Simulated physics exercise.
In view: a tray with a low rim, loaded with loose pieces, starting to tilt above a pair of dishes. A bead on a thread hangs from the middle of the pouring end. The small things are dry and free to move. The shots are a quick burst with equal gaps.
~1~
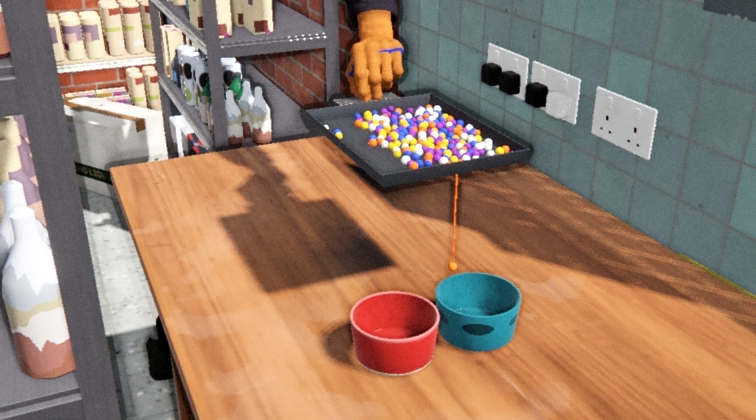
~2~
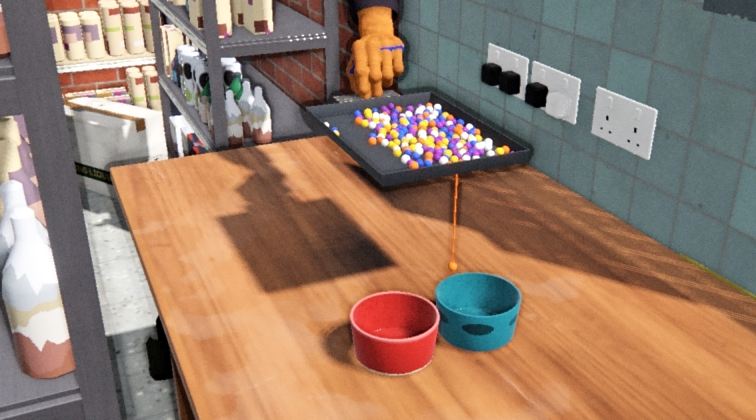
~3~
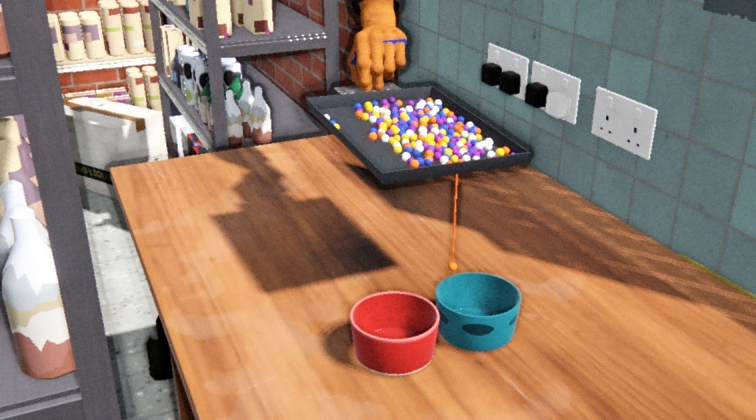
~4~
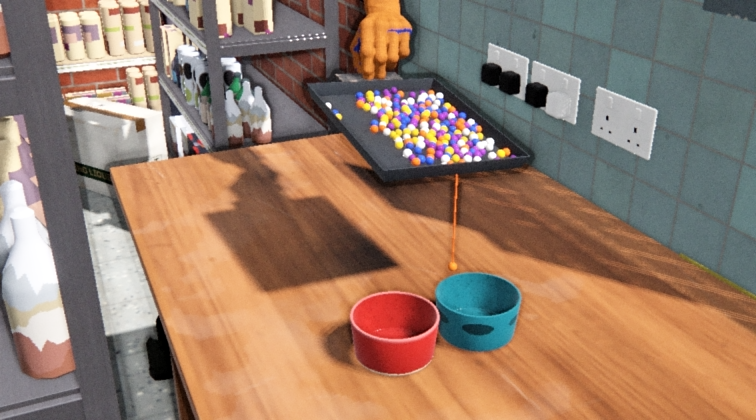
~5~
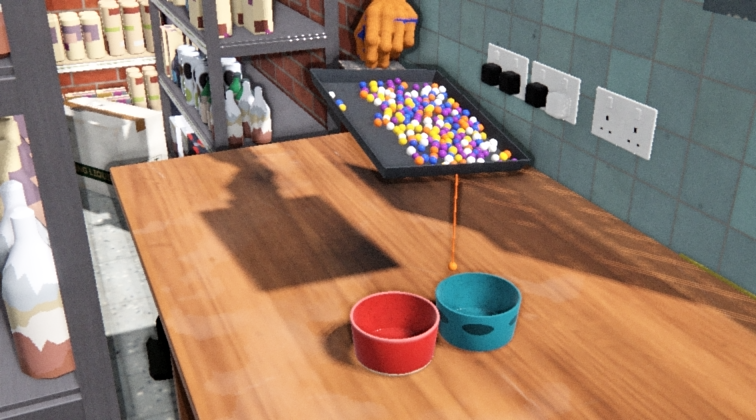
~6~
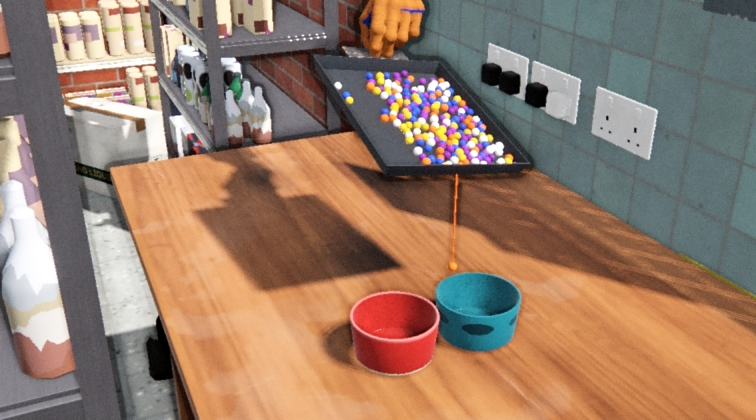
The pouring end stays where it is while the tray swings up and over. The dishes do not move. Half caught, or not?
Together they catch less than half.
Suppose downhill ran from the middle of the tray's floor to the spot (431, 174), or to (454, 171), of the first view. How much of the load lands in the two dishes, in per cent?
The first gives 90 %, the second 60 %.
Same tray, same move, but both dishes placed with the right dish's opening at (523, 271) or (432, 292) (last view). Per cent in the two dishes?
About 90 and 0 per cent.
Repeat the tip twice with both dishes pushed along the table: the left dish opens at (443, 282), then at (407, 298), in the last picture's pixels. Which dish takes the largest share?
The first try: The right-hand dish. The second: Right.
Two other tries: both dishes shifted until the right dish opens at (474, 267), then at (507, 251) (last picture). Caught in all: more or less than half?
In turn: Under half; under half.
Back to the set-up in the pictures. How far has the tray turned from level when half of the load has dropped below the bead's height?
At about 80°.
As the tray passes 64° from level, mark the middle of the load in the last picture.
Close to (507, 175).
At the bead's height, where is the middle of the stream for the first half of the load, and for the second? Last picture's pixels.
First near (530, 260), later near (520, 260).
Shortly afterwards, tray tipped steeply; near two thirds on the tray; only a few in the right dish; a little outside both; near a quarter in the air.
Next, tray tipped past a quarter turn; a little in the right dish; all but a few outside both; only a few in the air.
Some moments later, tray tipped past a quarter turn; a little in the right dish; all but a few outside both.
In the end, tray tipped past a quarter turn; none at all in the left dish; a little in the right dish; all but a few outside both.
